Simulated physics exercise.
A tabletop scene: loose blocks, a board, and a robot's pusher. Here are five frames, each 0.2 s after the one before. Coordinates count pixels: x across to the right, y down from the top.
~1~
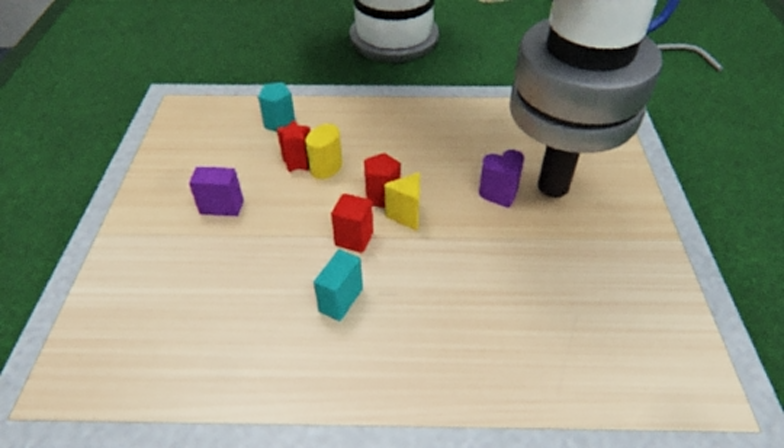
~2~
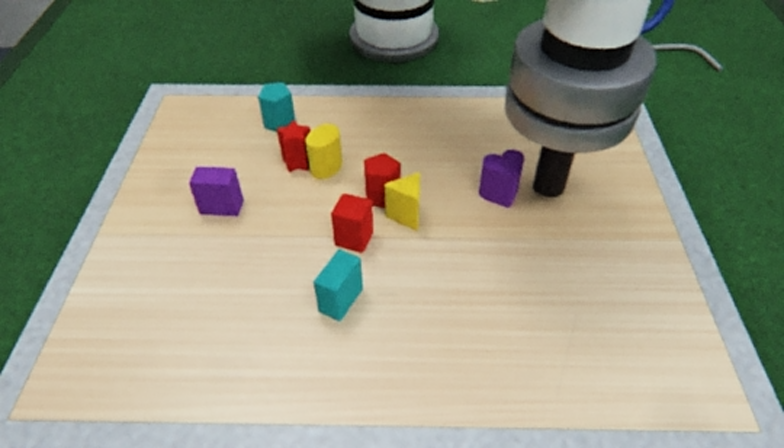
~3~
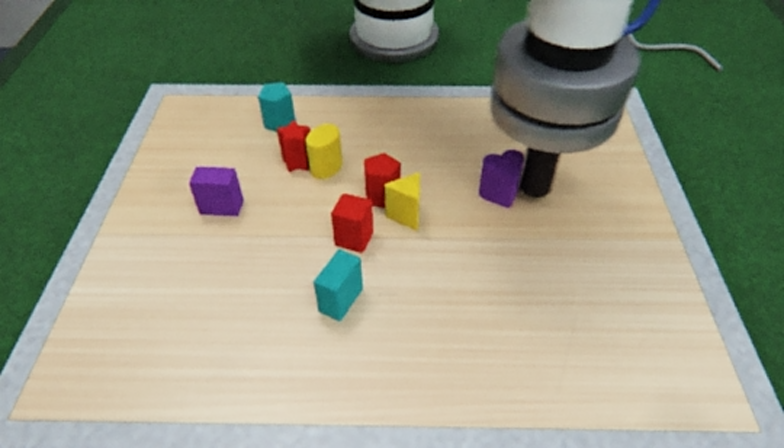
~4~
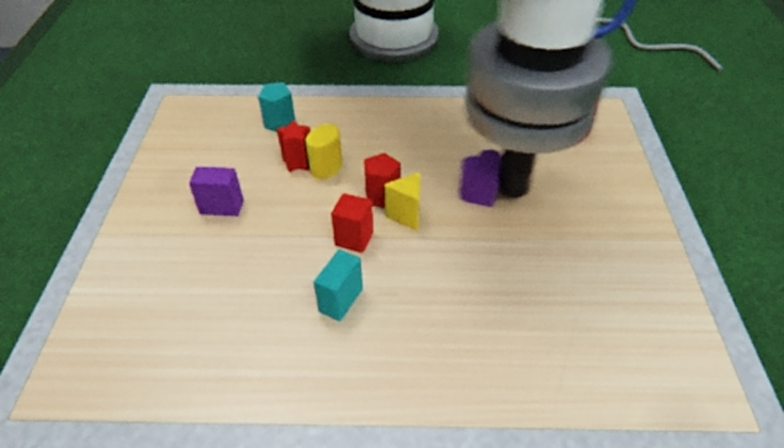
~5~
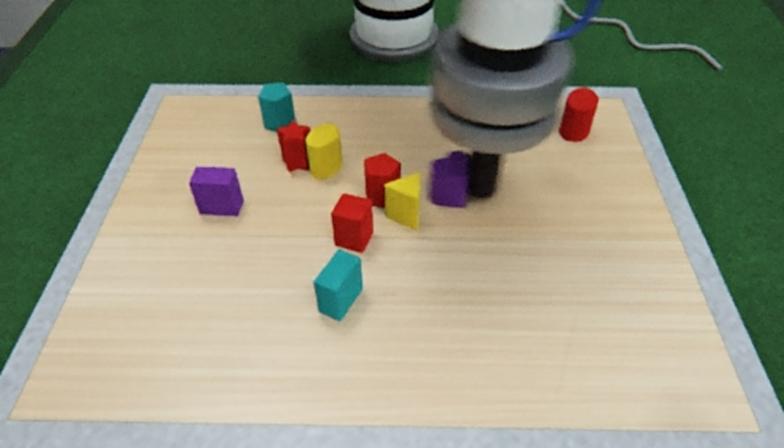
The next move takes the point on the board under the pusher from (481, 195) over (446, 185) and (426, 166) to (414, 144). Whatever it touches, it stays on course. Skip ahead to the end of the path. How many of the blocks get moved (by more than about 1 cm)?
Blocks displaced: 1.
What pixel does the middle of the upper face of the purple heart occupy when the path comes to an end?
The point I'd pick in the picture is (411, 158).
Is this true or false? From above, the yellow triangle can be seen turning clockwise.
The statement is incorrect.
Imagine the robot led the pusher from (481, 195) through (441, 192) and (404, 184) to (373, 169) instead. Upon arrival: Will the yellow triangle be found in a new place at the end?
Final answer: Yes.
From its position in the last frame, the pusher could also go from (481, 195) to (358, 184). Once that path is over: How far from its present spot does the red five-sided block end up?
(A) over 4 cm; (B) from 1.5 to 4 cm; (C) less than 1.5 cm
Letter A.
The first path, step by step. One third of the way, pusher at (447, 177); yellow triangle at (402, 187), turned 25° anticlockwise; purple heart at (418, 160), turned 35° anticlockwise.
Two thirds of the way, pusher at (426, 157); red five-sided block at (376, 165); yellow triangle at (402, 188), turned 25° anticlockwise; purple heart at (411, 158), turned 50° anticlockwise.
At the end, pusher at (414, 137); red five-sided block at (376, 165); yellow triangle at (402, 188), turned 25° anticlockwise; purple heart at (411, 158), turned 50° anticlockwise.
